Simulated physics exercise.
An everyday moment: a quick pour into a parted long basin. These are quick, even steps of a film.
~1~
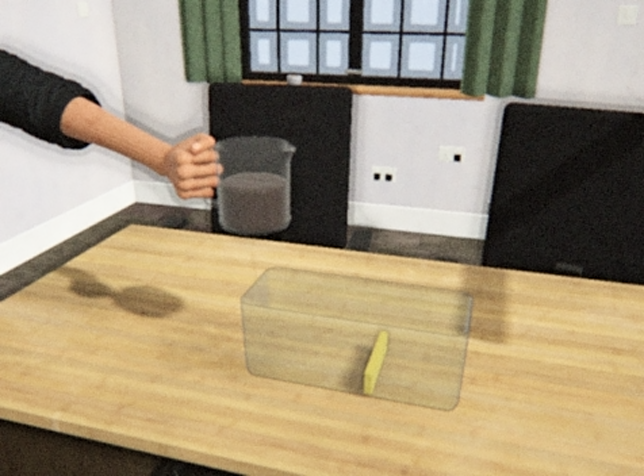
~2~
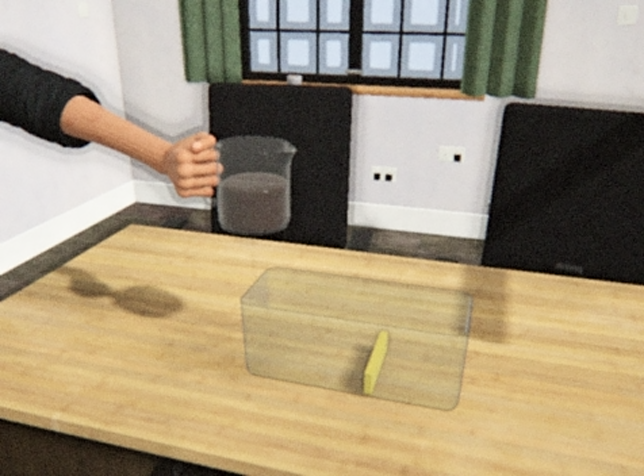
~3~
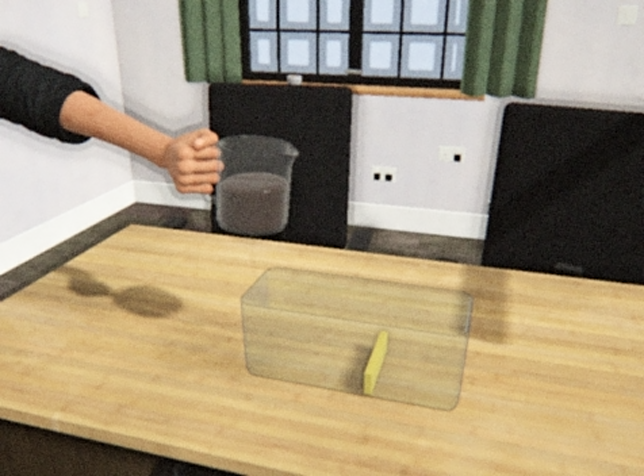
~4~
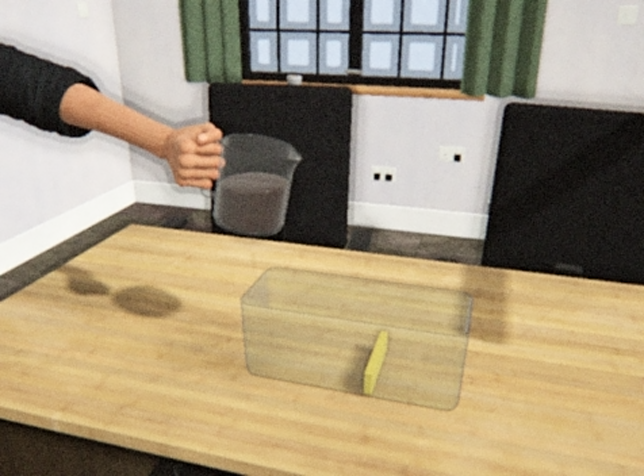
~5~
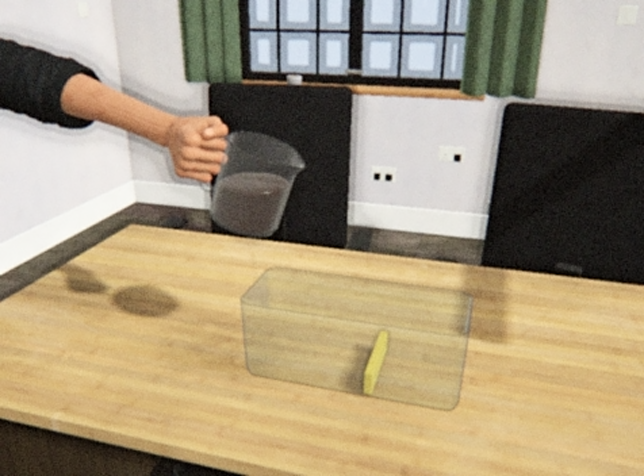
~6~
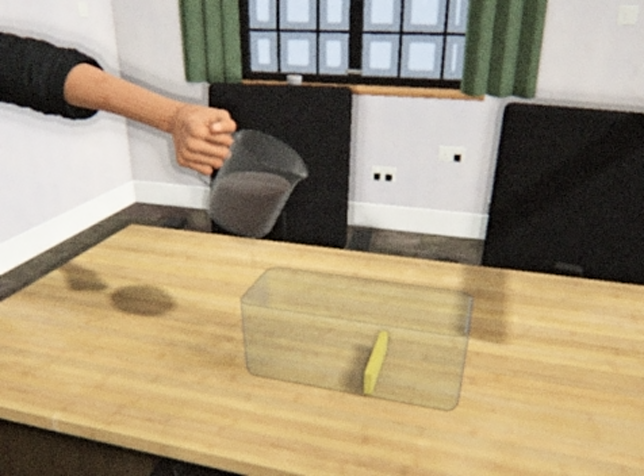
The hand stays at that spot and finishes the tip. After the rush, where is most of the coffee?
Most lies in the left part.
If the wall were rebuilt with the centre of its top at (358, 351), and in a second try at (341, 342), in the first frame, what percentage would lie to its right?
Near 15 % and 75 %.
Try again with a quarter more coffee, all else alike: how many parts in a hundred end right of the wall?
Roughly 5 in a hundred.
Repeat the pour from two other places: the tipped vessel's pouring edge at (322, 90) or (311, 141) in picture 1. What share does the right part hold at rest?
Roughly 75 per cent, and 10 per cent.
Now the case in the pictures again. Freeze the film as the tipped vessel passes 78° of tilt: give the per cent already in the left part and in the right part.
Some 0 per cent left and 0 right.
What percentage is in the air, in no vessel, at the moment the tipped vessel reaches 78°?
About 10 per cent.
A moment on, the tilt is 78° and 88 per cent is still to pour, 0 is left of the wall and 0 right of it.
Next, the tilt is 97° and 38 per cent is still to pour, 37 is left of the wall and 0 right of it.
Then the tilt is 97° and 11 per cent is still to pour, 73 is left of the wall and 5 right of it.
Later the tilt is 97° and 3 per cent is still to pour, 85 is left of the wall and 8 right of it.
At rest 89 per cent lies left of the wall, 8 right of it and 2 outside.
